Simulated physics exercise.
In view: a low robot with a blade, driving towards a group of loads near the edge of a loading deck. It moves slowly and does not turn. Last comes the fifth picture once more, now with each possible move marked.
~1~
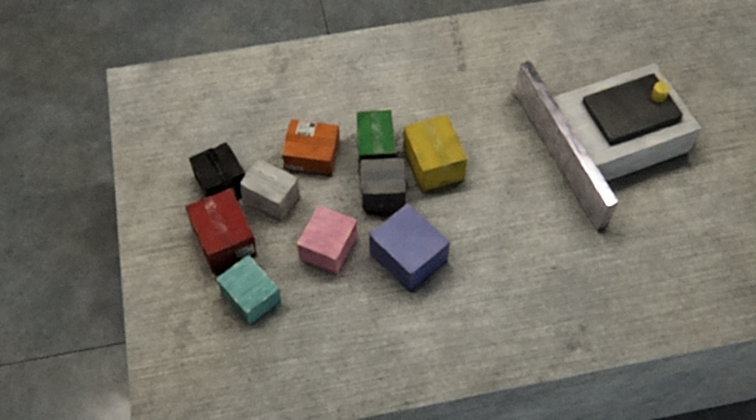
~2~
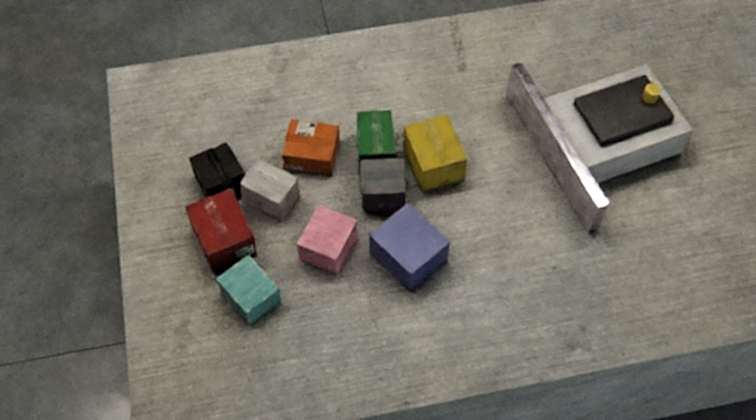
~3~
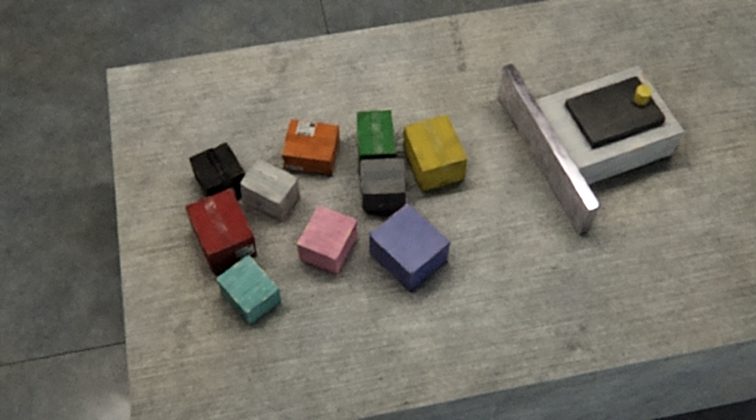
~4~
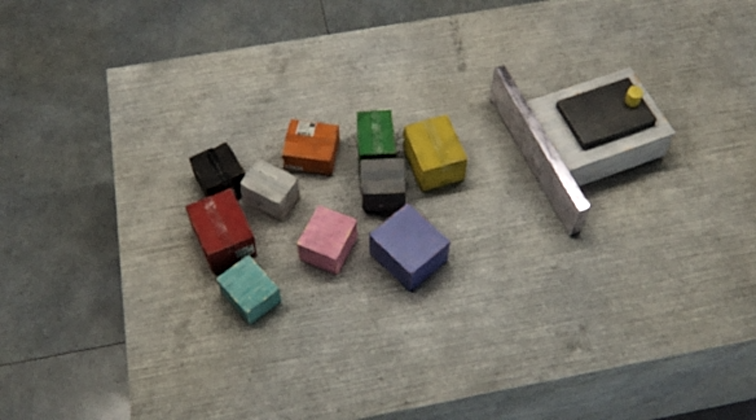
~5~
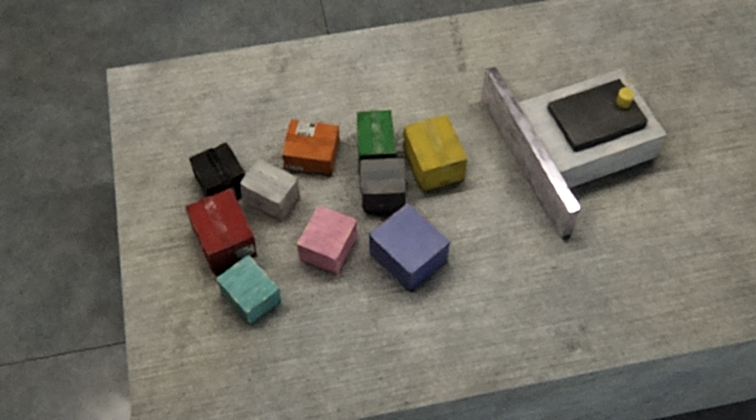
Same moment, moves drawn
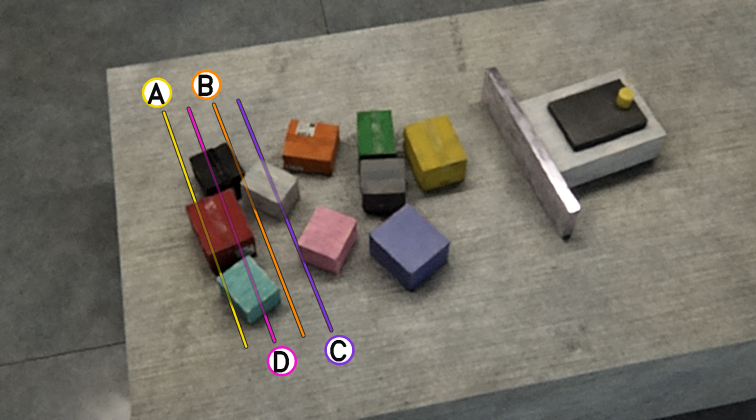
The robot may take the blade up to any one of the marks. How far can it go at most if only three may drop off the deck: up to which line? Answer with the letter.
The farthest such stop is A.
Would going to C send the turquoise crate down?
No.
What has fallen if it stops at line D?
The red box.
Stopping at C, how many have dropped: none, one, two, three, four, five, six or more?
In all, none.
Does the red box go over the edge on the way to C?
No.
On the copy, A at (202, 221); B at (255, 211); C at (281, 207); D at (228, 216).
On A. First, robot (479, 134); orange parcel (286, 145); green parcel (328, 146).
Then, robot (361, 154); red box (181, 242); turquoise crate (207, 300).
Finally, robot (267, 170); red box over the edge; black box over the edge; three fallen.
By contrast, B is within the limit but short; C is within the limit but short; D is within the limit but short.
